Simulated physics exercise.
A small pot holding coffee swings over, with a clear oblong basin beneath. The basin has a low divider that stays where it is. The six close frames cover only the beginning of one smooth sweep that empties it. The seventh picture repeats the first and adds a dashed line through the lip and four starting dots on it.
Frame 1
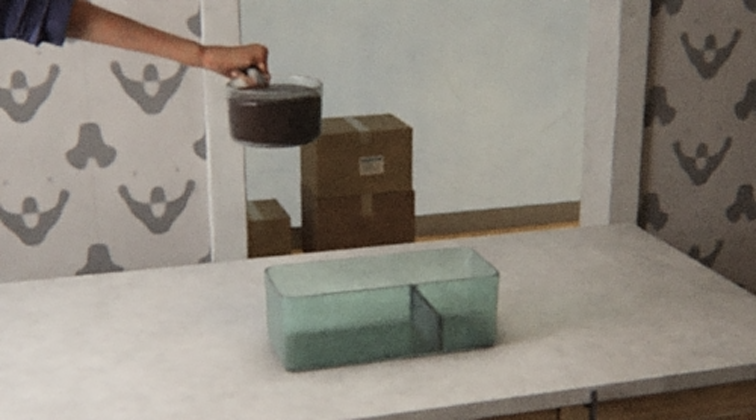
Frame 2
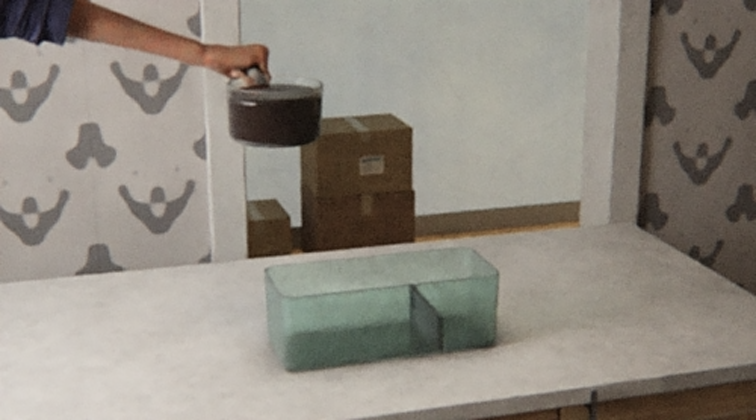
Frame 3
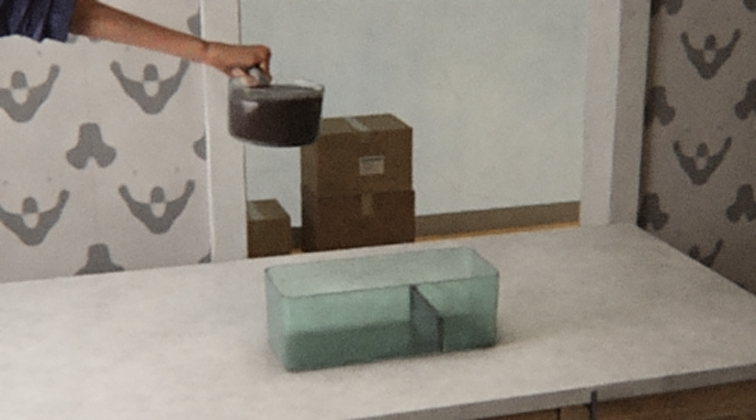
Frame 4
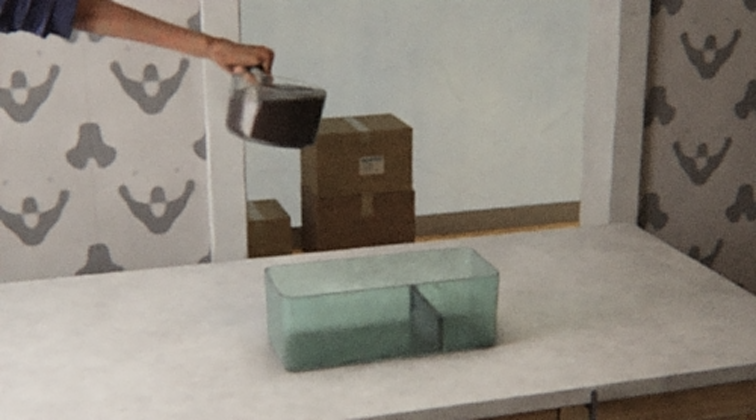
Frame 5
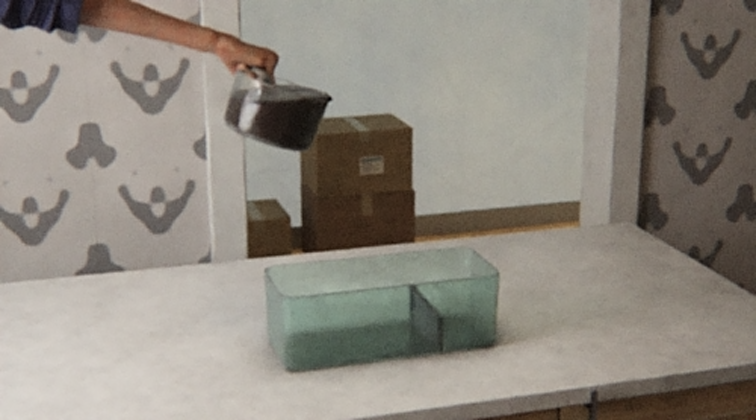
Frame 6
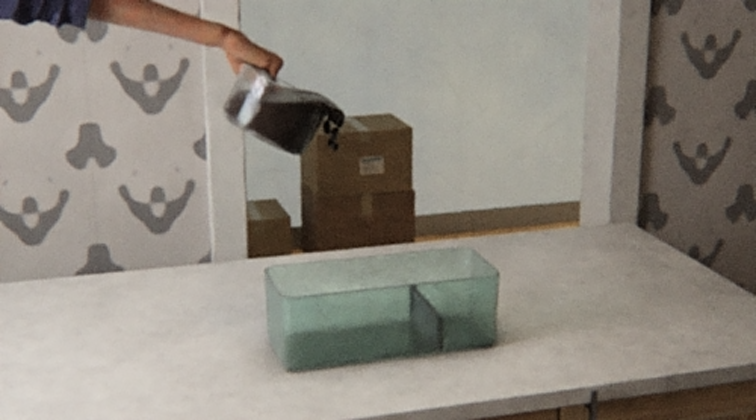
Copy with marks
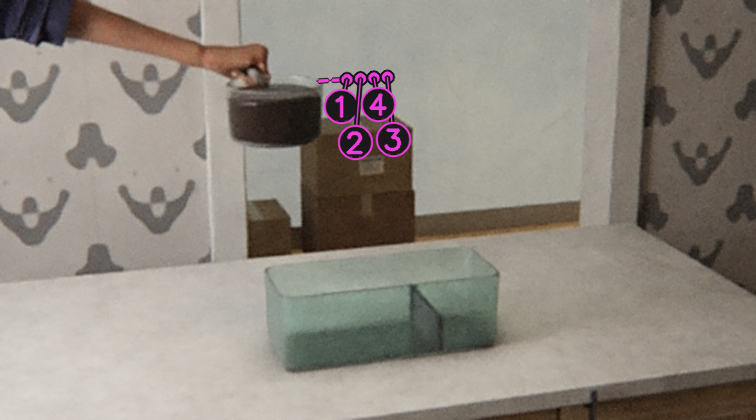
A hand tilting a small clear pot of dark coffee above a divided greenish basin, the coffee starting to pour over its lip.
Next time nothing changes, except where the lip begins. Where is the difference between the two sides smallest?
Dot 2 does it best.
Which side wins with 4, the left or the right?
The right side.
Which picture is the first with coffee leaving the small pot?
Picture 5.
In magenta, 1 at (346, 79); 2 at (360, 78); 3 at (387, 77); 4 at (373, 77).
For dot 1, about 70 % ends left of the wall and 28 % right of it.
For dot 2, about 47 % ends left of the wall and 50 % right of it.
For dot 3, about 29 % ends left of the wall and 70 % right of it.
For dot 4, about 32 % ends left of the wall and 66 % right of it.
